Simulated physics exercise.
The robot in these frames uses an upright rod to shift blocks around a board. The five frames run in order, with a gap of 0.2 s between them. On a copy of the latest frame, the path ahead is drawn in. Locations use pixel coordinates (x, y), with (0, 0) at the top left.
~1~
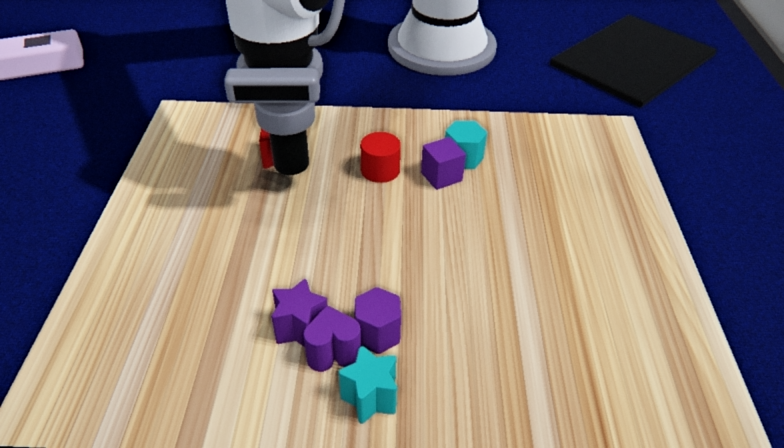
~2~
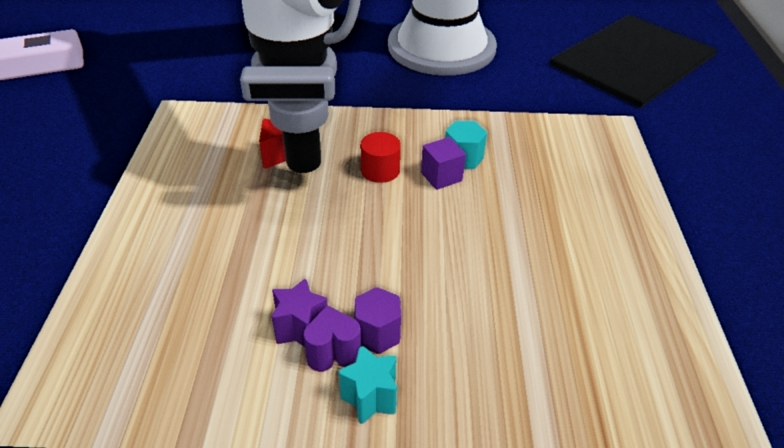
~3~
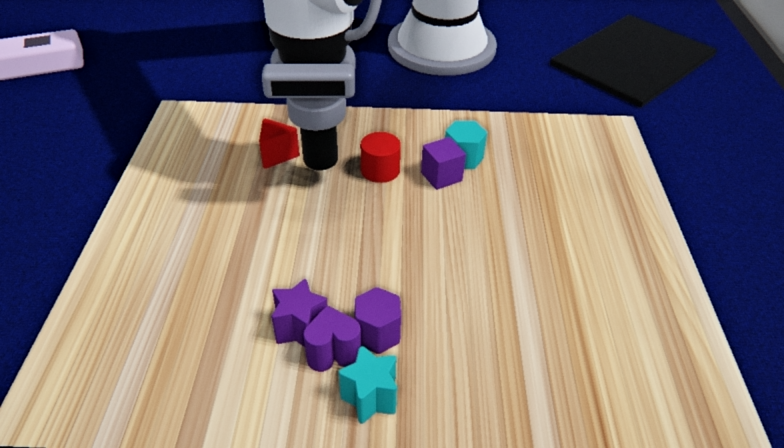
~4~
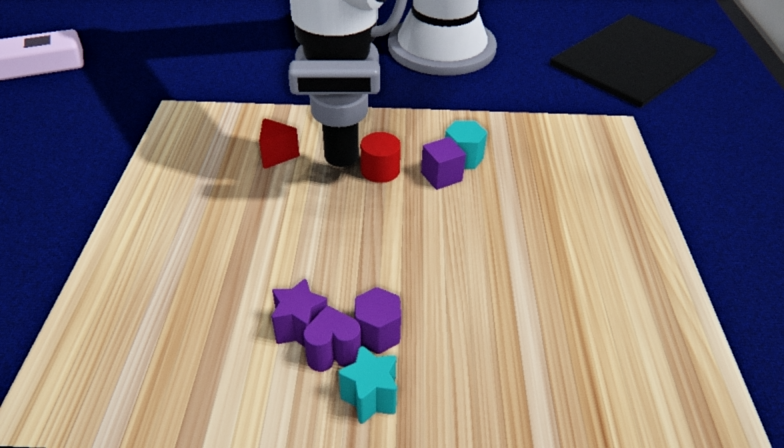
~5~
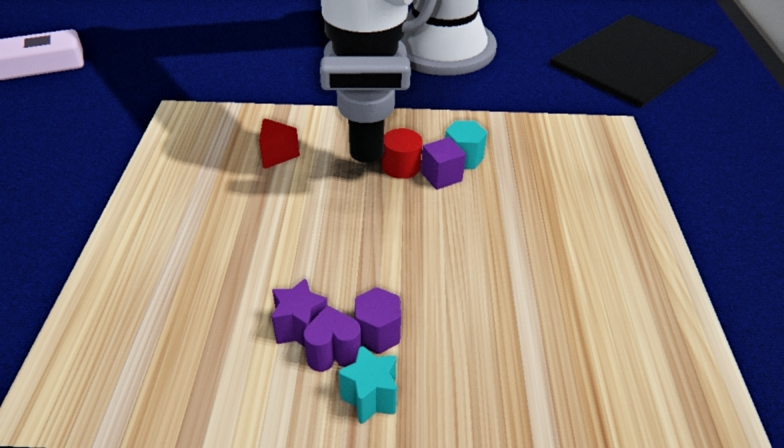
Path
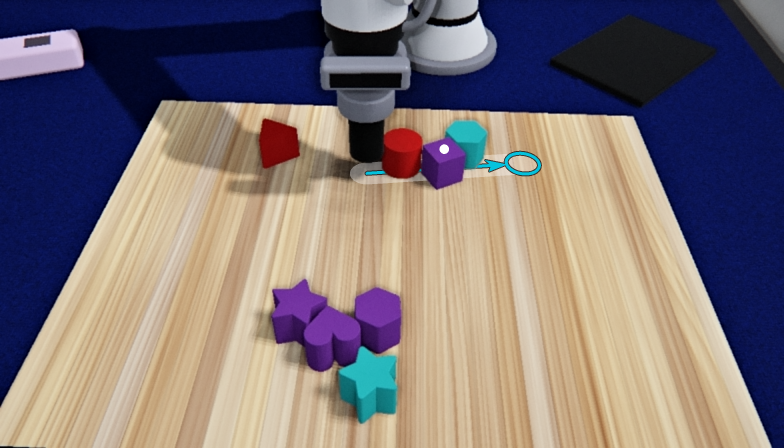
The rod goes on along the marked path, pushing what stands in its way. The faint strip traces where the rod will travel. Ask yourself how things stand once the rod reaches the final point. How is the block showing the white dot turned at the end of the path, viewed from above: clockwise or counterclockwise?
That block twists clockwise.
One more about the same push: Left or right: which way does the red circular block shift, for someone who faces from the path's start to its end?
Off to the left side.
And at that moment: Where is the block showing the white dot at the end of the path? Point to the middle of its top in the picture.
Somewhere near (487, 160).
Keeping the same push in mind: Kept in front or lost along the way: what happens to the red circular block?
I think the rod loses the red circular block somewhere along the way.
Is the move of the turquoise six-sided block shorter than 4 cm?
I'd say no.
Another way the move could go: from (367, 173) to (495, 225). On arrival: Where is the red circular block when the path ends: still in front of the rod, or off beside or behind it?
It comes off the rod's front.
Path on the board, straight from (367, 173) to (523, 163); the dot is on the purple four-sided block.
The first path, step by step. One third of the way, rod (422, 150); red circular block (445, 126); purple four-sided block (457, 153); turquoise six-sided block (484, 126), turned 40° clockwise.
Two thirds of the way, rod (475, 147); red circular block (458, 119); purple four-sided block (486, 160), turned 20° clockwise; turquoise six-sided block (496, 124), turned 45° clockwise.
At the end, rod (527, 144); red circular block (458, 119); purple four-sided block (487, 160), turned 20° clockwise; turquoise six-sided block (516, 116).
